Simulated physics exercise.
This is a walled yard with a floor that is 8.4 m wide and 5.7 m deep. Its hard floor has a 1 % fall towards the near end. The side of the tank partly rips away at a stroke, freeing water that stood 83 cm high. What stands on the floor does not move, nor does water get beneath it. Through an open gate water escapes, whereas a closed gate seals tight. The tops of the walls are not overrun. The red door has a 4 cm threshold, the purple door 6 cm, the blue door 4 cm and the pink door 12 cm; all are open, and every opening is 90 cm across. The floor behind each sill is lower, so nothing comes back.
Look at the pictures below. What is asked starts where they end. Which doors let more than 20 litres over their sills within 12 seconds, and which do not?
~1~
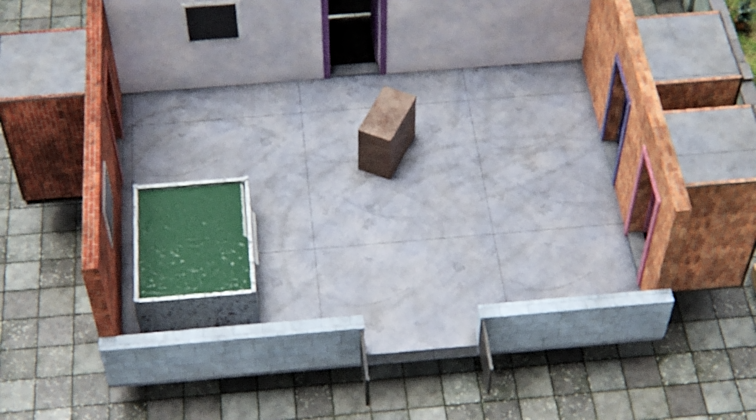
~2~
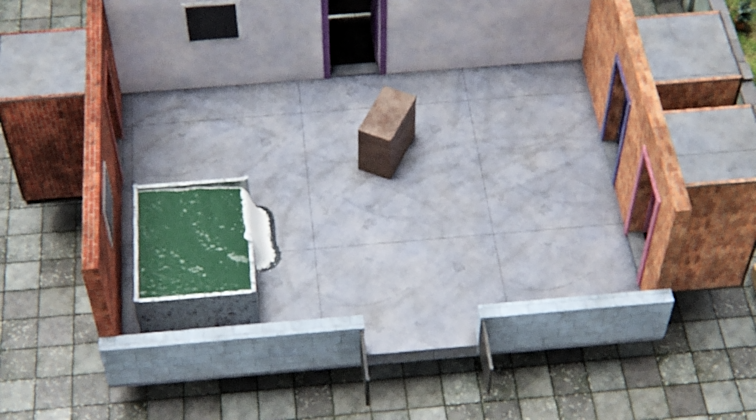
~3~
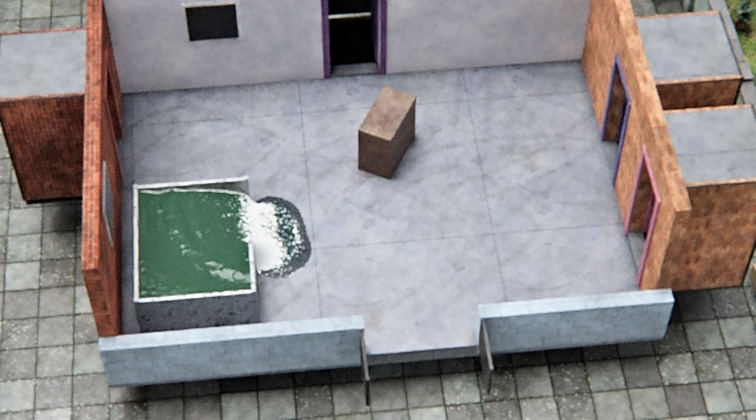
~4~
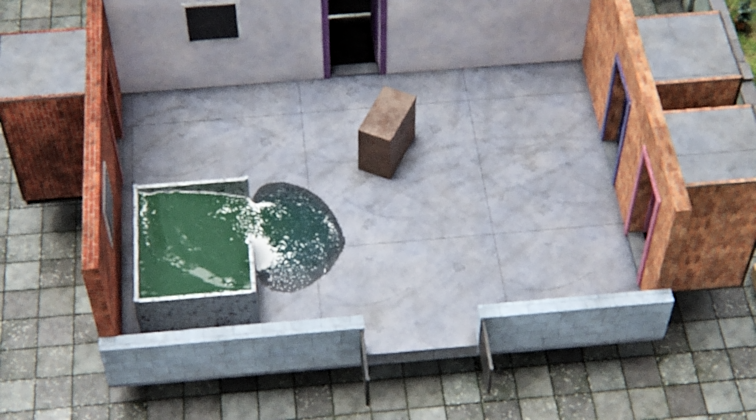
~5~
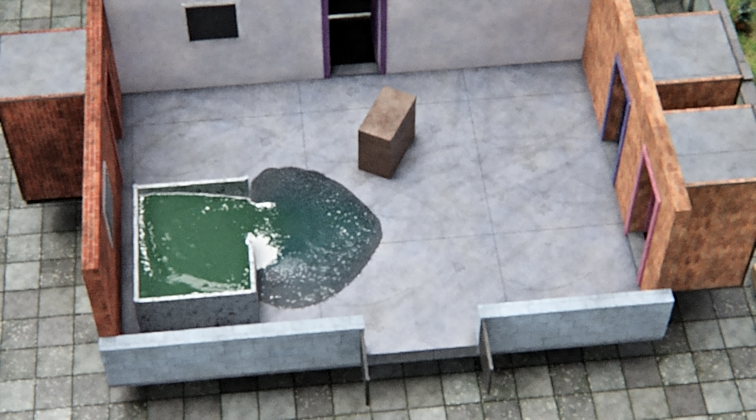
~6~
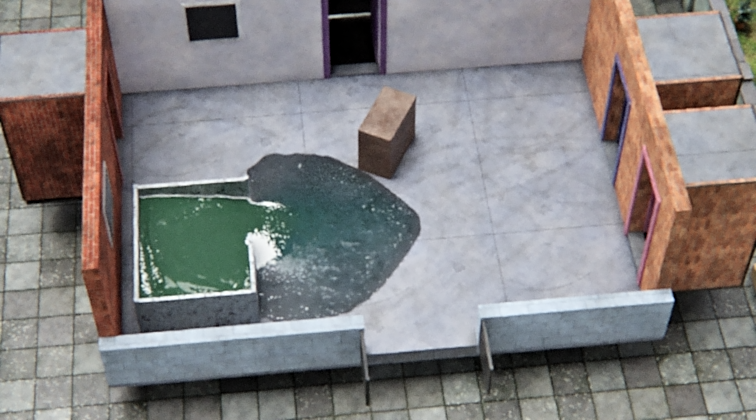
In order: The red door lets in less than the cap; the purple door lets in more than the cap; the blue door lets in more than the cap; the pink door lets in more than the cap.
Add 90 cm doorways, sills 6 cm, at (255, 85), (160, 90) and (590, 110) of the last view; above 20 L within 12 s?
The first one doesn't reach it, the second one doesn't reach it, and the third one exceeds it.
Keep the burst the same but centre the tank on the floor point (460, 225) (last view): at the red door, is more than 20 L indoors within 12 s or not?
Then red falls short.
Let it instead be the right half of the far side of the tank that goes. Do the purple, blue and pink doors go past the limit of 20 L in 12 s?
Result: Purple limit passed, blue limit passed, pink limit not passed.
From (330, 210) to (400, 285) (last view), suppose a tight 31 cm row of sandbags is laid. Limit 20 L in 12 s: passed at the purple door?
Limit check - purple: Fail, exceeded.
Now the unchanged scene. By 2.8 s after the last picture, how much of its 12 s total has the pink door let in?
Some 40 in a hundred.
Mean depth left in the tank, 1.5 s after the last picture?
It averages close to 43 cm.
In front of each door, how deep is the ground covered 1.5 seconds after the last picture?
Measured in centimetres, the red door gives 0, the purple door 13, the blue door 10 and the pink door 15.
Then, 0.7 s after the last picture water covers 40 % of the floor and is deepest (42 cm) near (263, 231); red door not reached, purple door not reached, blue door not reached, pink door not reached.
Then, 1.5 s after the last picture water covers 60 % of the floor and is deepest (31 cm) near (364, 173); red door not reached, purple door 13 cm at the sill, 6 L in, blue door 10 cm at the sill, 7 L in, pink door 15 cm at the sill, 0 L in.
Then, 2.8 s after the last picture water covers 70 % of the floor and is deepest (30 cm) near (642, 317); red door not reached, purple door 14 cm at the sill, 88 L in, blue door 15 cm at the sill, 99 L in, pink door 25 cm at the sill, 42 L in.
Then, 6.3 s after the last picture water covers 75 % of the floor and is deepest (14 cm) near (518, 210); red door not reached, purple door 7 cm at the sill, 149 L in, blue door 11 cm at the sill, 205 L in, pink door 8 cm at the sill, 103 L in.
Then, 11.3 s after the last picture water covers 90 % of the floor and is deepest (11 cm) near (642, 317); red door 2 cm at the sill, 0 L in, purple door 4 cm at the sill, 152 L in, blue door 7 cm at the sill, 270 L in, pink door 8 cm at the sill, 103 L in.
